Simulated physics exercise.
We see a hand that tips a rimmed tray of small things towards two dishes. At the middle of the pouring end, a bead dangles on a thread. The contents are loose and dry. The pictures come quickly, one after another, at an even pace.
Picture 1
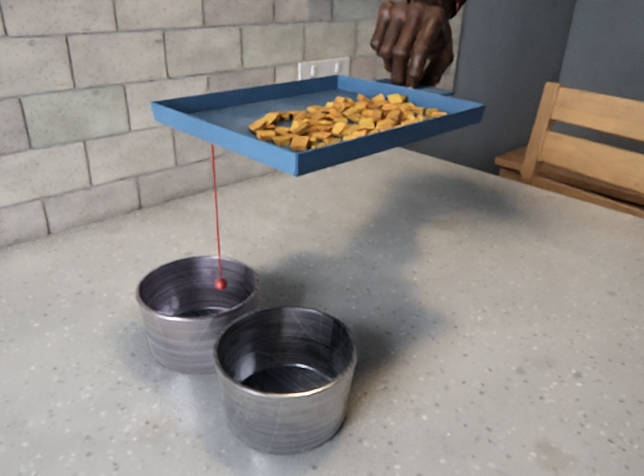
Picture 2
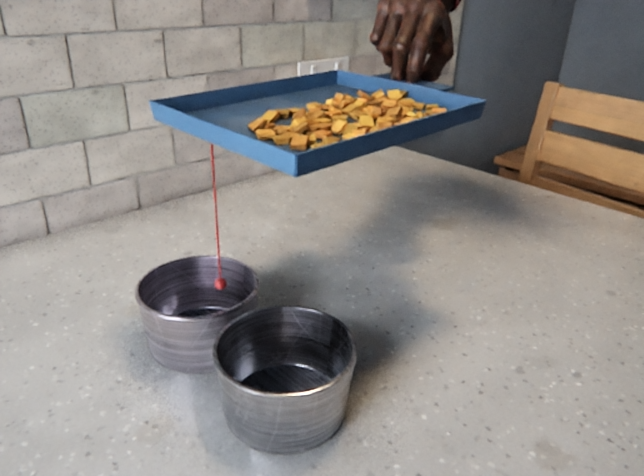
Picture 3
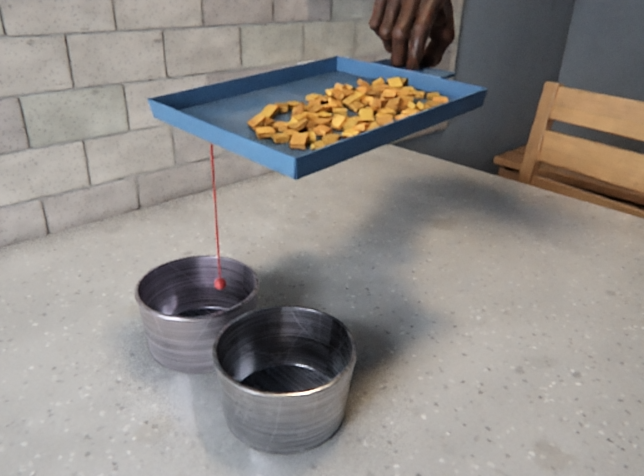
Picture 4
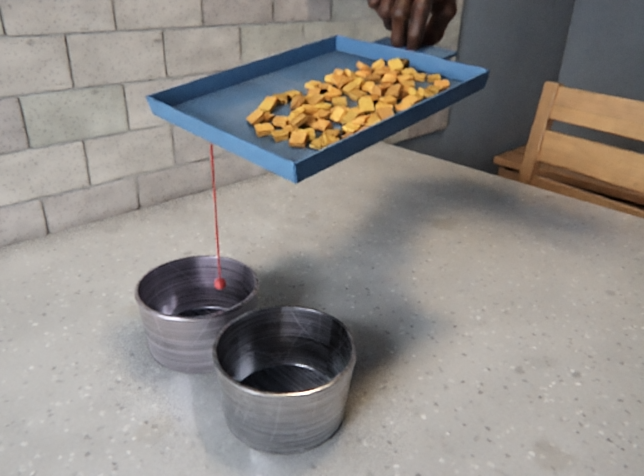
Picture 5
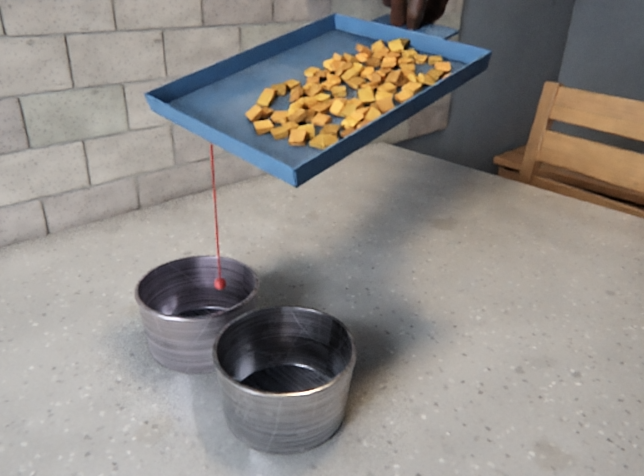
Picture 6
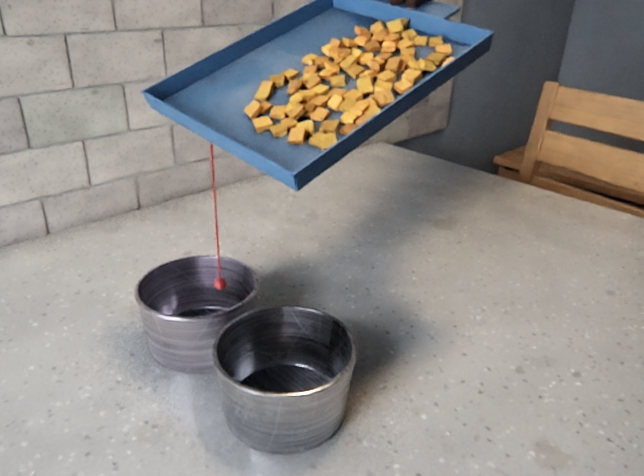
A hand raised the far side of a blue tray of small golden-brown squares, tilting it more and more steeply above two grey dishes, while a red bead hung still on its thread.
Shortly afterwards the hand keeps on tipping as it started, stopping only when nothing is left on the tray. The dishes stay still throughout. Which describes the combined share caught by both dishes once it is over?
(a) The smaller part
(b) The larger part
The larger part (b).
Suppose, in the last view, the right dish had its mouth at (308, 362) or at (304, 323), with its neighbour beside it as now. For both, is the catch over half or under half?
Place 1: Higher than half; place 2: Lower than half.
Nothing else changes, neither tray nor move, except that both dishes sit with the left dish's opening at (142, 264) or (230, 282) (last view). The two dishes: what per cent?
I'd say about 50 percent, followed by about 40 percent.
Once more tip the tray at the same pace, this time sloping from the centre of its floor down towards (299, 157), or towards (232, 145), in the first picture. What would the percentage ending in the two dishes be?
First case about 100 percent; second case about 30 percent.
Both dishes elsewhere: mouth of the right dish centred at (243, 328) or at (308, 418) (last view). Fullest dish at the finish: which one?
Place 1: The one on the right side; place 2: The one on the left side.
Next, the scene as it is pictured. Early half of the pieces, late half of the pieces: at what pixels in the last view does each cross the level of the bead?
The first part at (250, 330); the rest at (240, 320).
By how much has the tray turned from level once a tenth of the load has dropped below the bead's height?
Around 85°, give or take.
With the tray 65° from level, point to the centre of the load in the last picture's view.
The load is centred about (278, 122).
Soon, tray tipped steeply; nearly all on the tray; a stray few in the air.
A while on, tray tipped past a quarter turn; about a quarter on the tray; about a quarter in the right dish; a small part outside both; about a third in the air.
Towards the end, tray tipped past a quarter turn; most in the right dish; about a quarter outside both.
Finally, tray tipped past a quarter turn; most in the right dish; none in the left dish; about a quarter outside both.
